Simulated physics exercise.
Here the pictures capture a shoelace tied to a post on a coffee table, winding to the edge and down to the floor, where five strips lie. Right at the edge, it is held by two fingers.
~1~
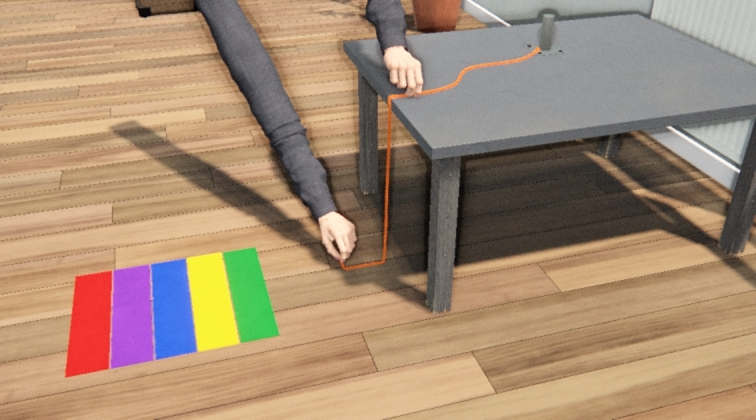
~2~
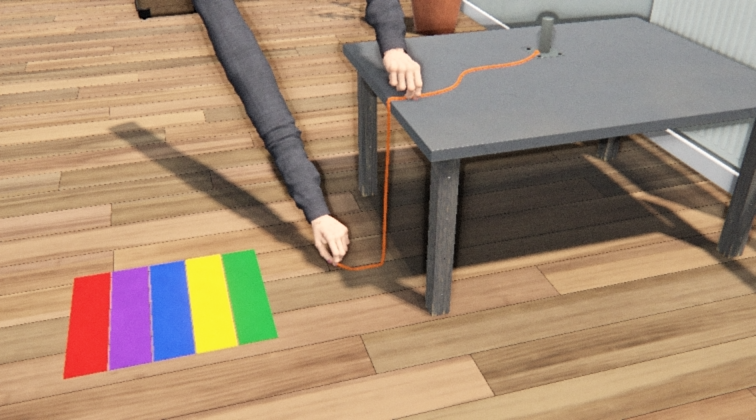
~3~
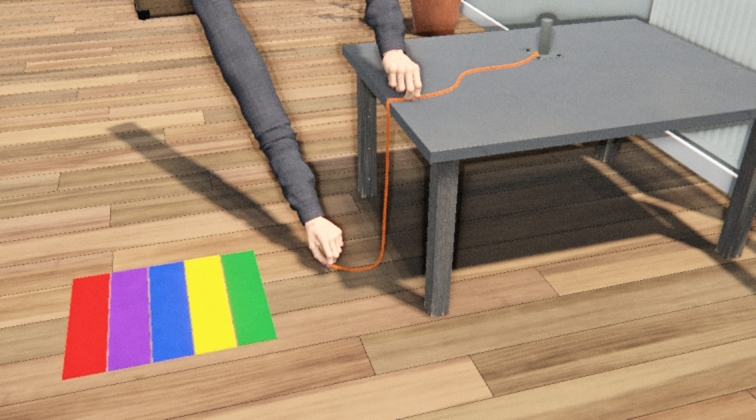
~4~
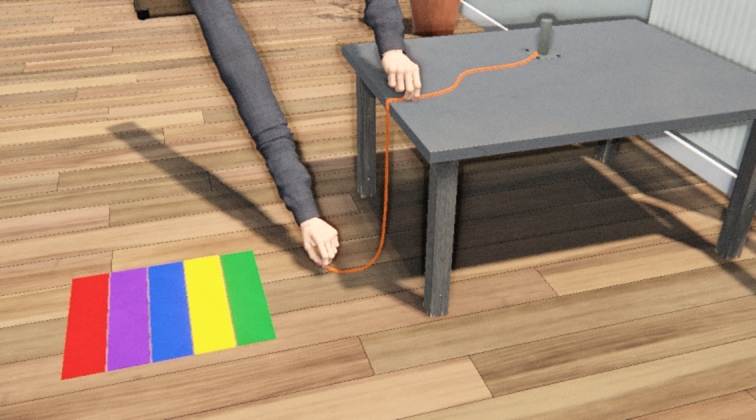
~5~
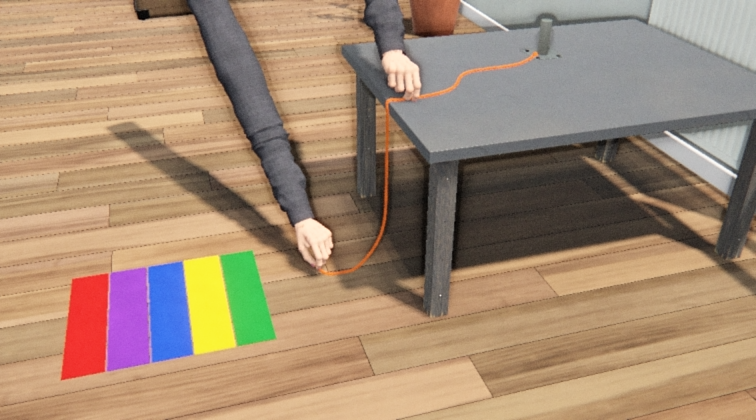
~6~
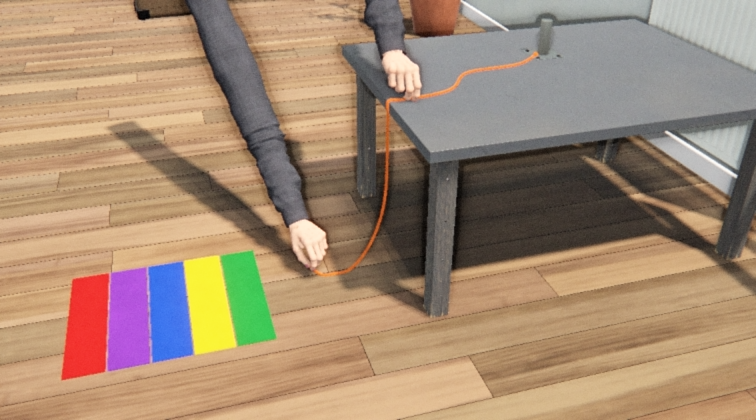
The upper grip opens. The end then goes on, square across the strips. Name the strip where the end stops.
Yellow.
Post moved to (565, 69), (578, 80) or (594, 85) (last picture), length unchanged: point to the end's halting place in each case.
Try by try, around (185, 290), (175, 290) and (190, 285).
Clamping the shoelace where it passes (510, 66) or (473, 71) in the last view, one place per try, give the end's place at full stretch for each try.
Roughly (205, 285) and (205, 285).
Early on, end near (255, 276); over green.
Midway, end near (218, 282); over yellow.
At the end of the slack, end near (196, 286); over yellow. It halts on the yellow strip.
